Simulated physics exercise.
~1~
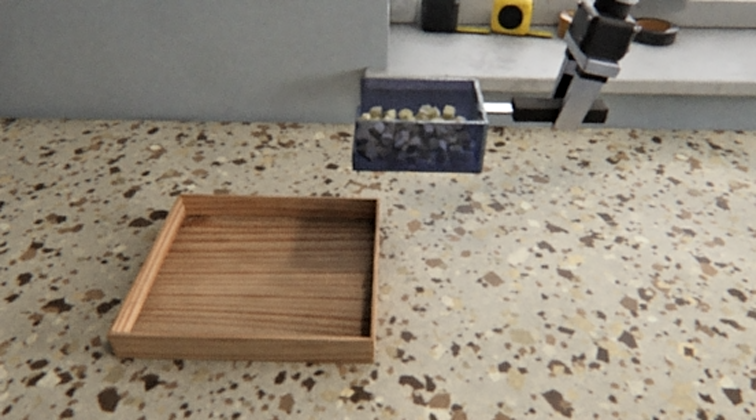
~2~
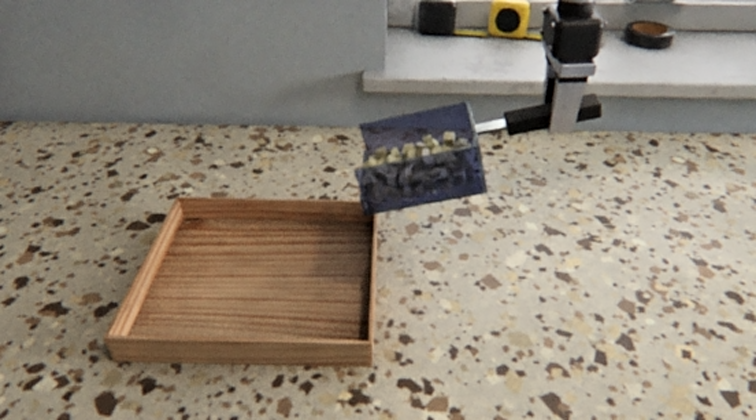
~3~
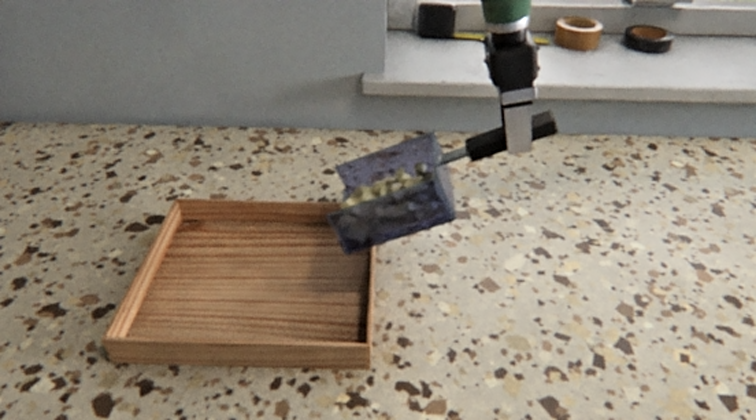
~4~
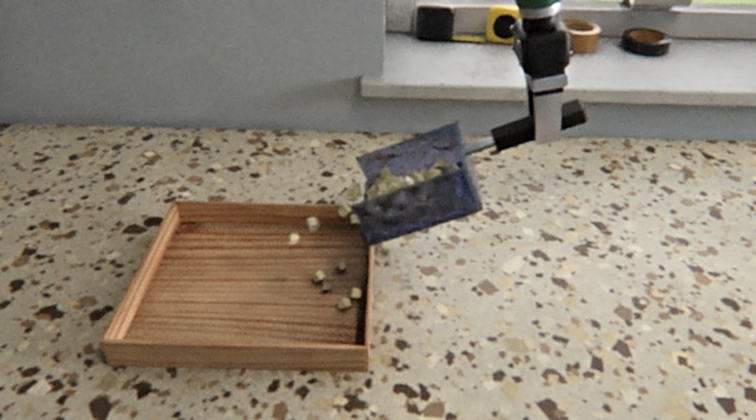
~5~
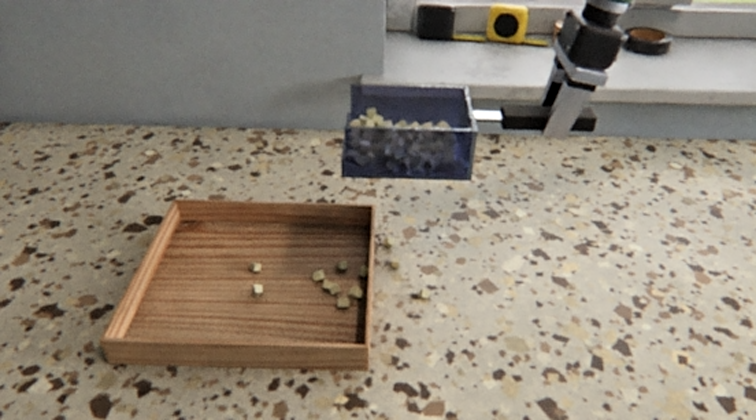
A see-through dark blue box heaped with small pale and grey cubes hangs from a robot arm above a speckled stone-like tabletop, seen from slightly above by a gently swaying camera. An empty wooden tray sits at left, with a yellow tape measure and rolls of tape on the windowsill behind. The arm lowers the box and tips it towards the tray, moving left. Still tilted, the box shifts back right as several cubes tumble into the tray. Finally the box rises level, still mostly full, leaving a scattering in the tray and a few cubes on the table beside it.
